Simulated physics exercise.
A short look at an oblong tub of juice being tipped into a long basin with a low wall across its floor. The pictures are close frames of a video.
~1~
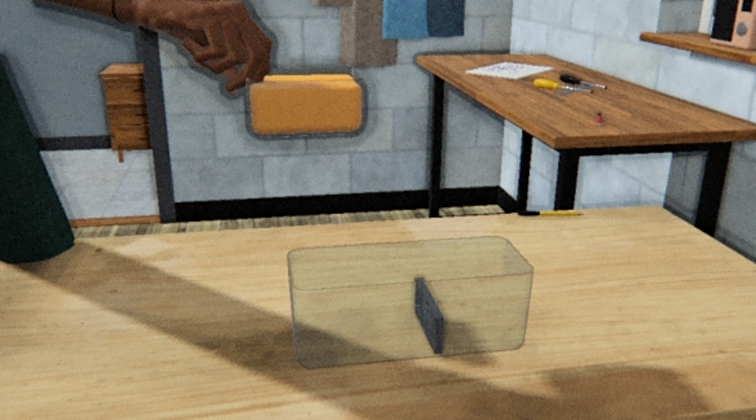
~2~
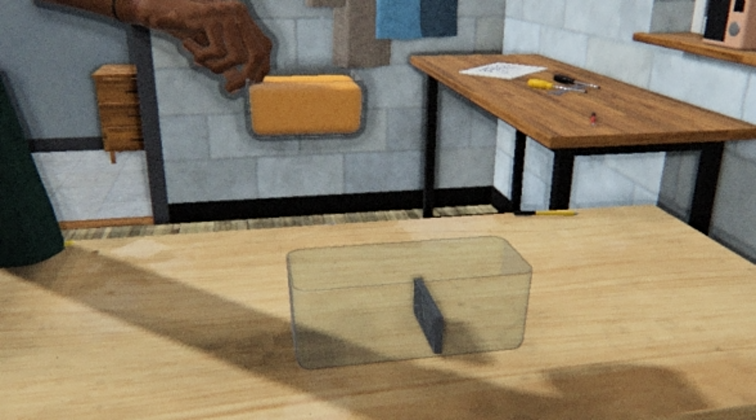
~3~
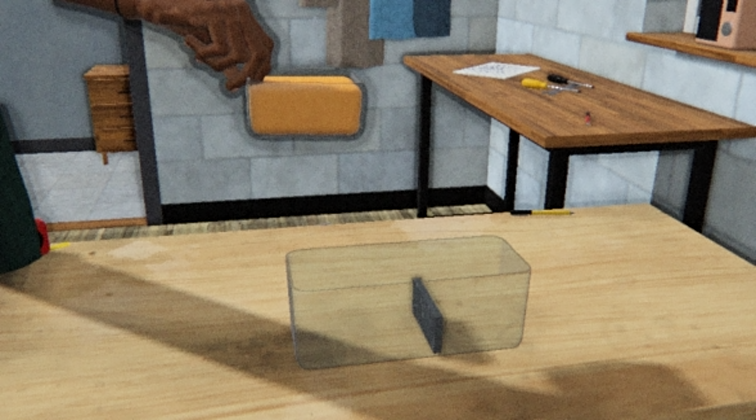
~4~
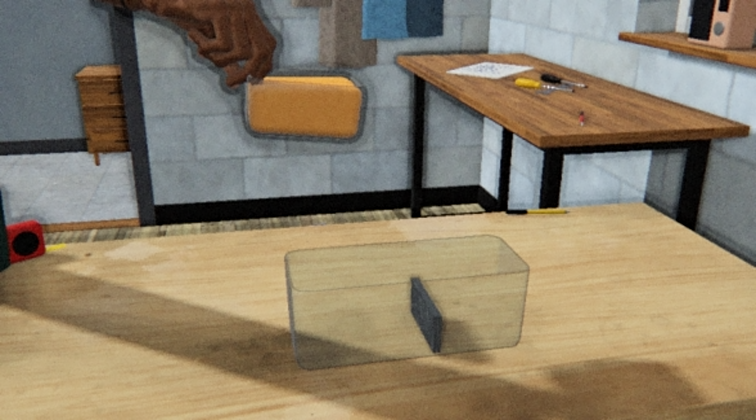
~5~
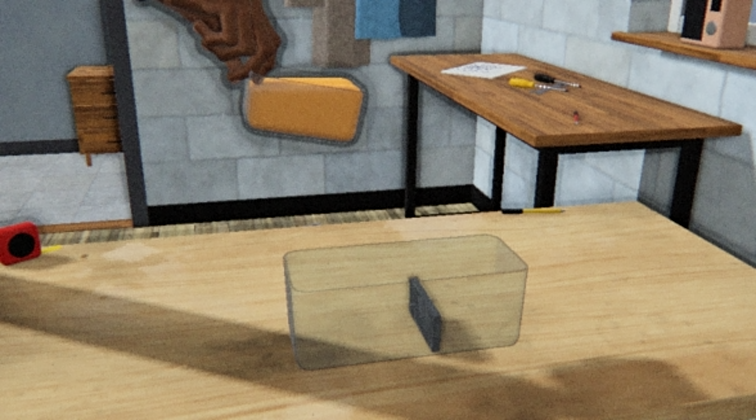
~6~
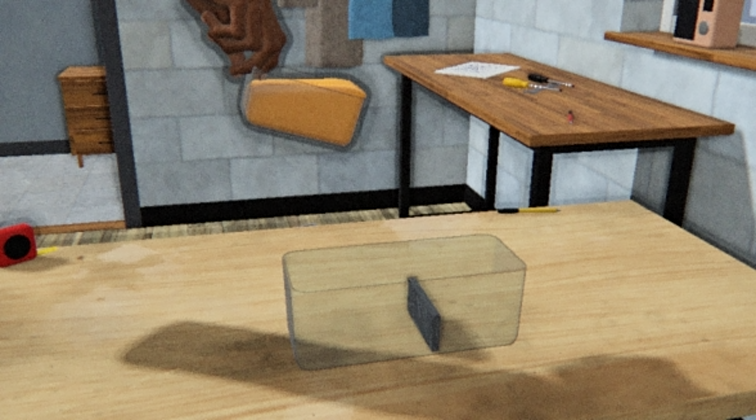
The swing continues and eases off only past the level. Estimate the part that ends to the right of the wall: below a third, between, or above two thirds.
In the end from a third to two thirds is right of the wall.
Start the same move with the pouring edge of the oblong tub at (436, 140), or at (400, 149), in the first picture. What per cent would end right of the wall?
First some 80, then 65 per cent.
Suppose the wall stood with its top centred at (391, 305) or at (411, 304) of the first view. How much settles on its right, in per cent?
The first gives 70 %, the second 60 %.
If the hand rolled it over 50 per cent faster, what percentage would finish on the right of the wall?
Close to 40 per cent.
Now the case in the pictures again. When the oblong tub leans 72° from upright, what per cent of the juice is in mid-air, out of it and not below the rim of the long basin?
Close to 45 per cent.
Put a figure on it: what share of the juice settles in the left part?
Close to 50 per cent.
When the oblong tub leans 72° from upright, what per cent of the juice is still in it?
Near 25 %.
A moment on, the tilt is 72° and 27 per cent is still to pour, 9 is left of the wall and 18 right of it.
Next, the tilt is 108° and 3 per cent is still to pour, 38 is left of the wall and 44 right of it.
Then the tilt is 119° and 0 per cent is still to pour, 48 is left of the wall and 45 right of it.
Later the tilt is 119° and 0 per cent is still to pour, 48 is left of the wall and 45 right of it.
At rest 48 per cent lies left of the wall, 45 right of it and 7 outside.
